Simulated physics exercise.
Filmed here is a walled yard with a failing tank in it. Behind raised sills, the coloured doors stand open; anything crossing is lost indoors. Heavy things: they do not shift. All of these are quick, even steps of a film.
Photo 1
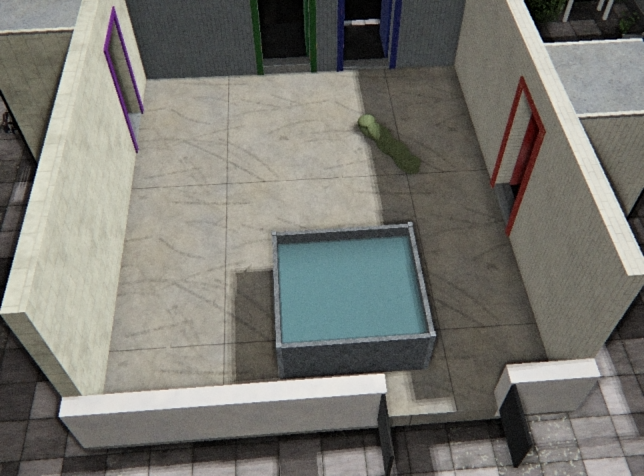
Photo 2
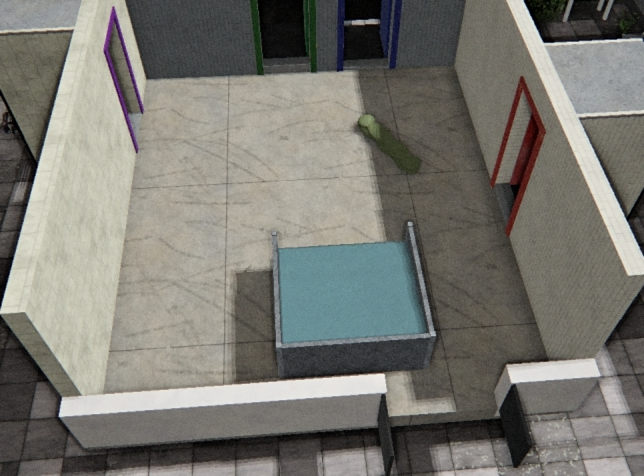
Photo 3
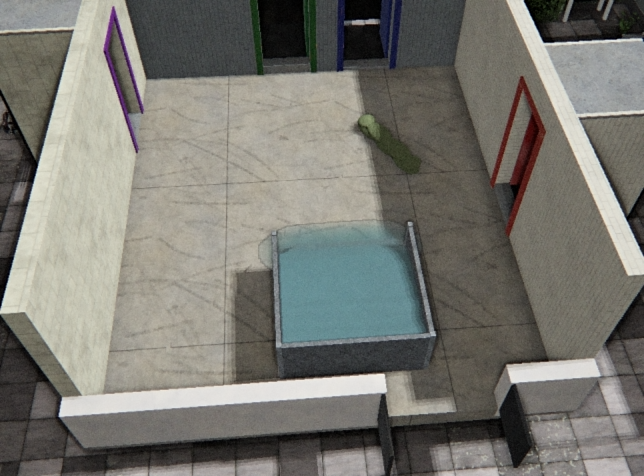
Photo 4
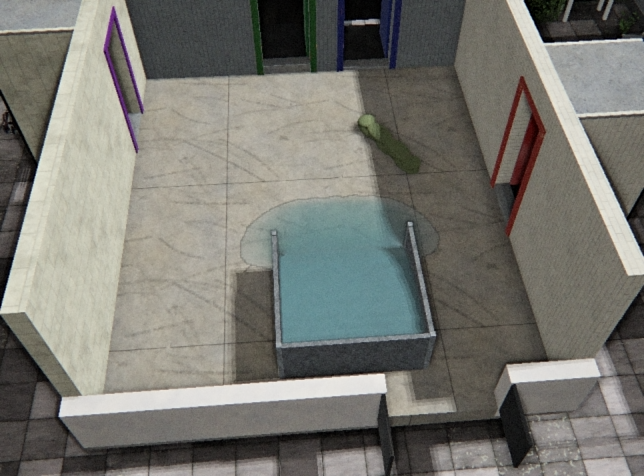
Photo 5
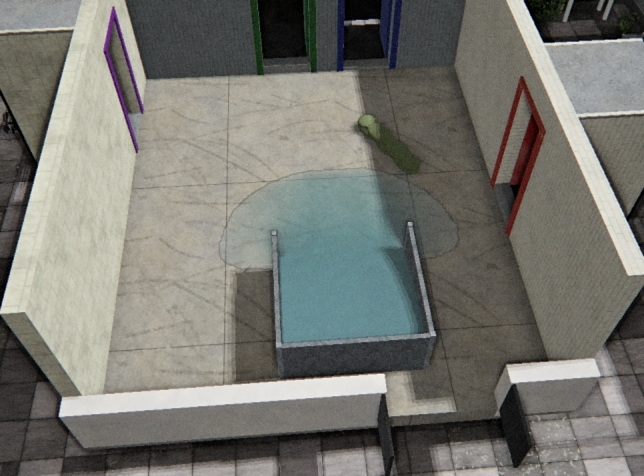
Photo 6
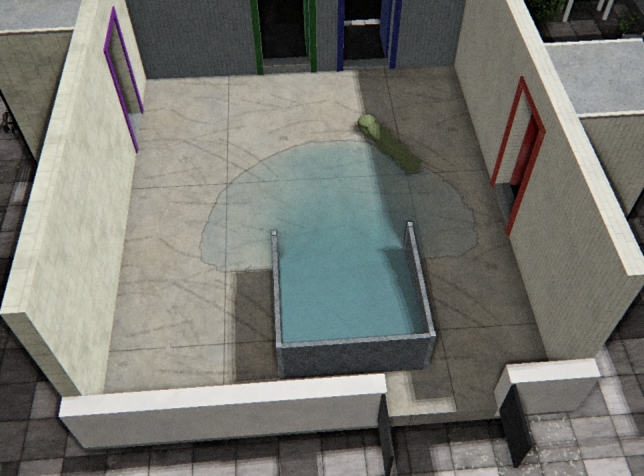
Water pouring from the opened far side of a square tank, spreading in a widening fan across a walled yard's paved floor.
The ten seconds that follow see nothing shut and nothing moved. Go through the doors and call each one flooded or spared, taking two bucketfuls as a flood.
Blue door: Flooded, green door: Flooded, purple door: Flooded, red door: Spared.
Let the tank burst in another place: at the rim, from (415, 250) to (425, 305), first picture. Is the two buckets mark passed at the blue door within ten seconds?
Here's my take: The blue door tops the limit.
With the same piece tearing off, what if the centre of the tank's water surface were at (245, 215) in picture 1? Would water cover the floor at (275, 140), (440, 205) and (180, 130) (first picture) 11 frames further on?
Log: Flood; no flood; flood.
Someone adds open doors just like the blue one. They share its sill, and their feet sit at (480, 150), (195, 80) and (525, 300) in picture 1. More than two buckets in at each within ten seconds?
The first new doorway tops it, the second tops it, the third comes up short.
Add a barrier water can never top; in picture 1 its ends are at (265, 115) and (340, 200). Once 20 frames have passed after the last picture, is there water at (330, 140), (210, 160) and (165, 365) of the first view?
Point by point: First submerged, second submerged, third not reached.
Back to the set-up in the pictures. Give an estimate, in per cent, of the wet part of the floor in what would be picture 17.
It comes out near 60 percent.
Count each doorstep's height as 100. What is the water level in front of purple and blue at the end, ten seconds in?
Depth ratios, approx.: 130 and 120 percent.
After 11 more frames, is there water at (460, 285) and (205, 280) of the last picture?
Going in order, I'd call them bone-dry and bone-dry.
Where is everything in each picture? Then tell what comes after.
The water tank at (349, 285) is whole and still, in the first picture.
The front is at a hidden place, out from the gap on the water tank's far side, in the second picture.
Water pours out on the water tank's far side and has run to a hidden place, in the third picture.
The front is at (416, 215), out from the gap on the water tank's far side, in the fourth picture.
The front is at (375, 173), out from the gap on the water tank's far side, in the fifth picture.
Water pours out on the water tank's far side and has run to (356, 144), in the sixth picture.
A moment on, water covers 45 % of the floor; the blue door not reached, the green door wet at the sill, nothing in, the purple door not reached, the red door wet at the sill, nothing in.
Next, water covers 60 % of the floor; the blue door under two buckets in, the green door over two buckets in, the purple door wet at the sill, nothing in, the red door wet at the sill, nothing in.
Then, water covers 60 % of the floor; the blue door over two buckets in, the green door far over two buckets in, the purple door under two buckets in, the red door wet at the sill, nothing in.
Later, water covers 80 % of the floor; the blue door over two buckets in, the green door far over two buckets in, the purple door far over two buckets in, the red door wet at the sill, nothing in.
In the end, water covers 95 % of the floor; the blue door over two buckets in, the green door far over two buckets in, the purple door far over two buckets in, the red door wet at the sill, nothing in.
